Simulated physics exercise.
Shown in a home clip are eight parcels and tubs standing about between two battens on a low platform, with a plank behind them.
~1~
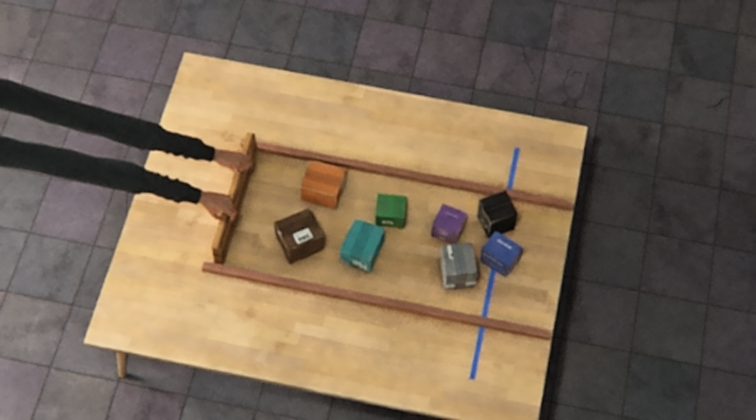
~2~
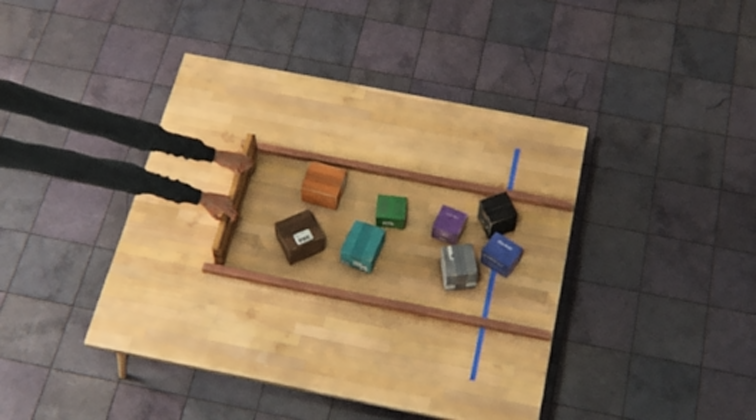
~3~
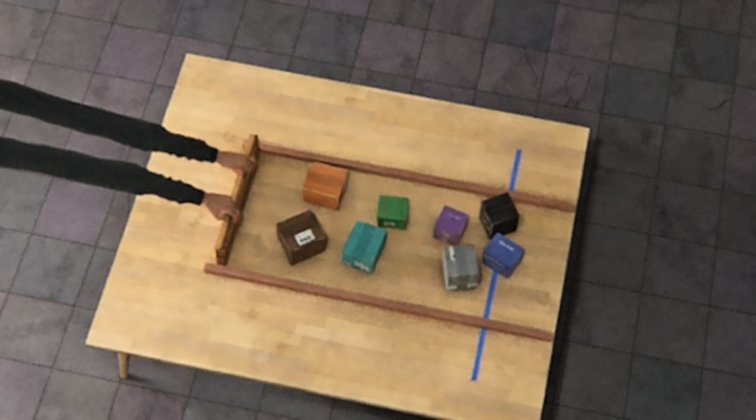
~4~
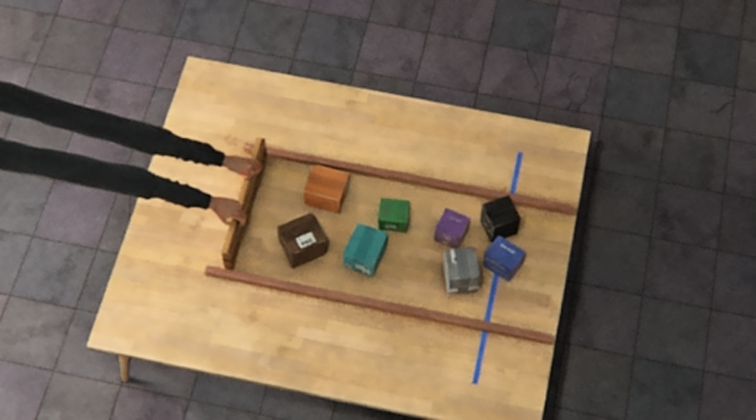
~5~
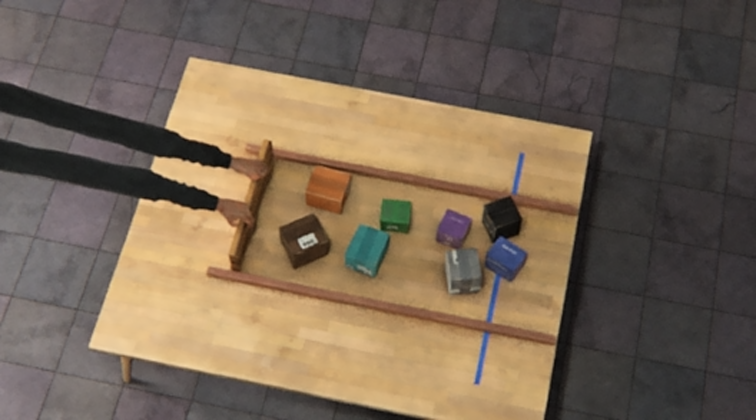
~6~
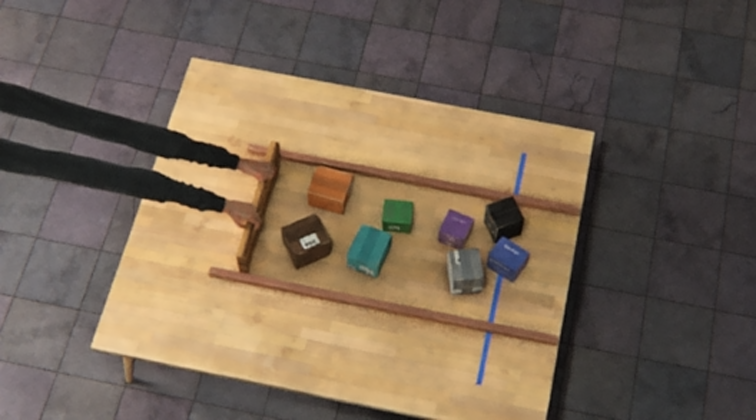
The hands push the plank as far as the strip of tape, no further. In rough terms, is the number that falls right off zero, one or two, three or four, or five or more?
It is three or four.
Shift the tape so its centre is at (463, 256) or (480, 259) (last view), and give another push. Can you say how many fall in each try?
In the first try the count is 0, and in the second it is 1.
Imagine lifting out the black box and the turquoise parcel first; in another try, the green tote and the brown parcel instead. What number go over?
Try one: 2; try two: 1.
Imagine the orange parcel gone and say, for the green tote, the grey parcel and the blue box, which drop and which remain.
Note: Green tote stays up top / grey parcel falls away / blue box falls away.
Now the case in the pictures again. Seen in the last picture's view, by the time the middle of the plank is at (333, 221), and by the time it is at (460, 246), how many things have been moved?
Up to then 3, and up to the other point 8.
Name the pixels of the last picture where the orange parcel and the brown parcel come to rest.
Orange parcel at (528, 227), brown parcel at (516, 295).
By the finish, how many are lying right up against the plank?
Well, it touches 2.
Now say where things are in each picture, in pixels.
Blue box (501, 254); black box (497, 214); grey parcel (458, 266); plank (235, 198); tape (496, 258), in the first frame.
Black box (497, 215); turquoise parcel (363, 246), in the second frame.
Grey parcel (460, 268); plank (238, 200), in the third frame.
Blue box (504, 259); purple box (452, 229), in the fourth frame.
Black box (502, 220); green tote (395, 216), in the fifth frame.
Blue box (508, 260); black box (504, 220); grey parcel (465, 272); plank (259, 207); tape (503, 264), in the sixth frame.
Soon after, none off yet; blue box at rest near (508, 260); black box at rest near (504, 220); grey parcel at rest near (465, 272).
Then, none off yet; blue box at rest near (508, 260); black box moving near (507, 220); grey parcel moved a little near (476, 276).
Further on, none off yet; blue box moved well along near (561, 272); black box moved about its own width near (522, 220); grey parcel moved well along near (538, 292).
By the end, the number that fall off is three or four; fallen, purple box, grey parcel and blue box.
